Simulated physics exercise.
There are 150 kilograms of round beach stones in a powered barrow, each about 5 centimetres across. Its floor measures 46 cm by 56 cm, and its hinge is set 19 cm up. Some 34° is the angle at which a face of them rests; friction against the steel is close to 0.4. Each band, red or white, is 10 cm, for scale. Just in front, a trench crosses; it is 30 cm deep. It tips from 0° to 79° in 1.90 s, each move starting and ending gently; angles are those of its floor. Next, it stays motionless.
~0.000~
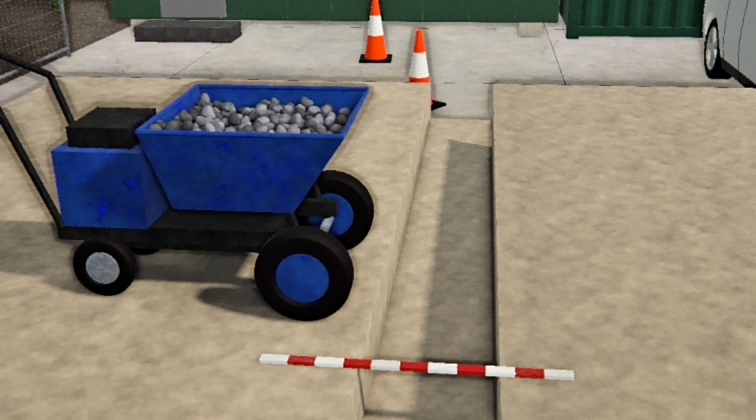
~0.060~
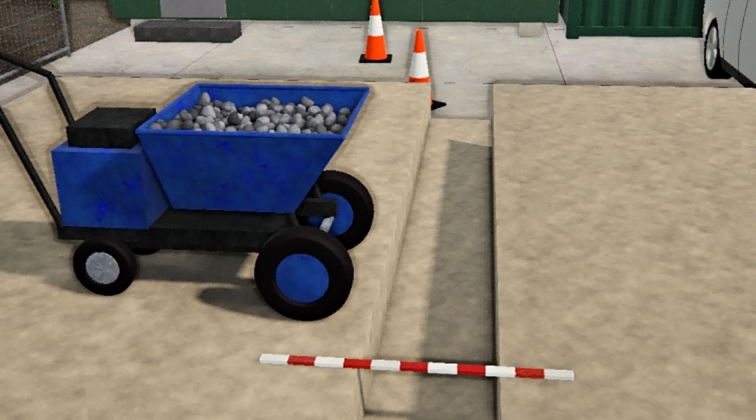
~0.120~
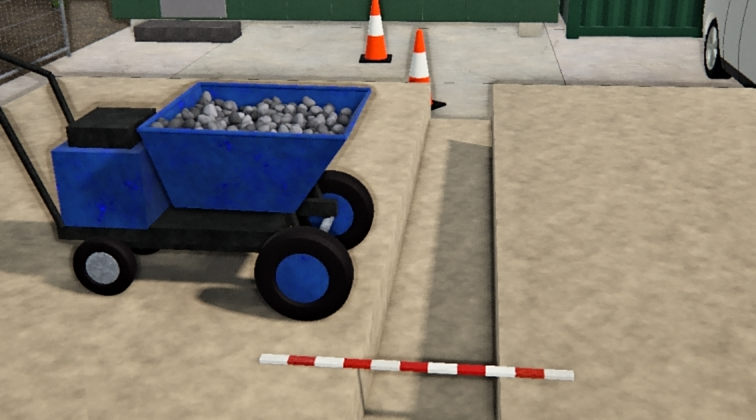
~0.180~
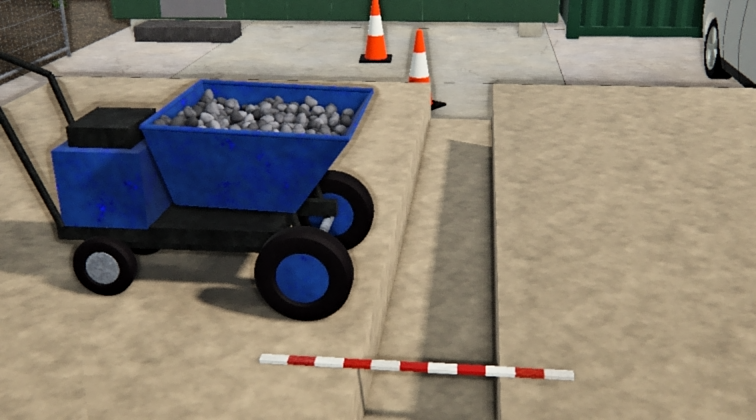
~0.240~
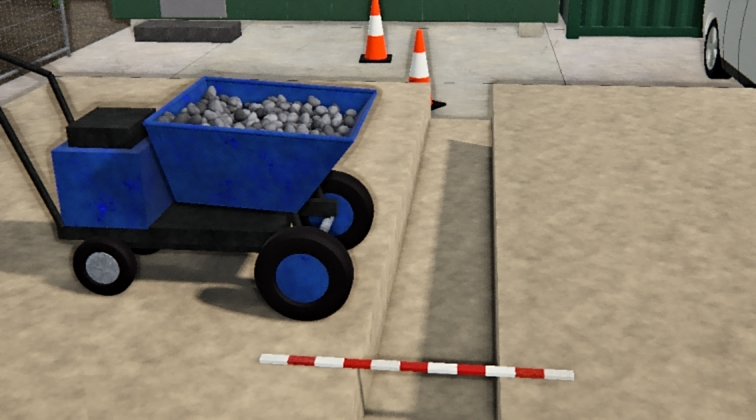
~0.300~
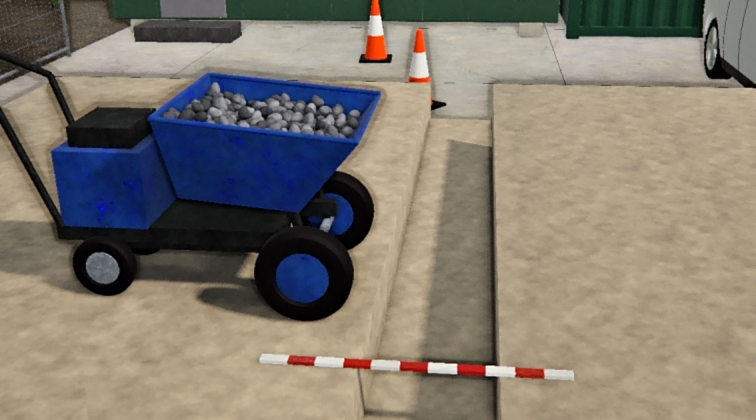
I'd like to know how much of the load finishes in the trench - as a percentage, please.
Somewhere near 56 per cent of it finishes in the trench.
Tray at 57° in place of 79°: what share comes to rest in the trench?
I'd expect around 40 in a hundred.
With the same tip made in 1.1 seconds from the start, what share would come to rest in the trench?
Estimate: About 45 %.
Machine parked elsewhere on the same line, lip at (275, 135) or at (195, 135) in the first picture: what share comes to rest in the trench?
First place: Near 100%; second place: Near 65%.
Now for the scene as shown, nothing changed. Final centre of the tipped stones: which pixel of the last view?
Somewhere around (490, 326) in the last picture.
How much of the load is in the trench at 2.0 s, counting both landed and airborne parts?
By then, around 30 percent.
After 1.4 s the floor is at 66°; 93 % in the tray, 6 % in the trench, 1 % past the trench; the foremost stones are at (504, 257).
After 2.0 s the floor is at 79°; 28 % in the tray, 32 % in the trench, 40 % past the trench; the foremost stones are at (686, 314).
After 2.3 s the floor is at 79°; 6 % in the tray, 48 % in the trench, 46 % past the trench; the foremost stones are at (737, 292).
After 4.3 s the floor is at 79°; 0 % in the tray, 56 % in the trench, 44 % past the trench; the foremost stones are past the picture's edge.
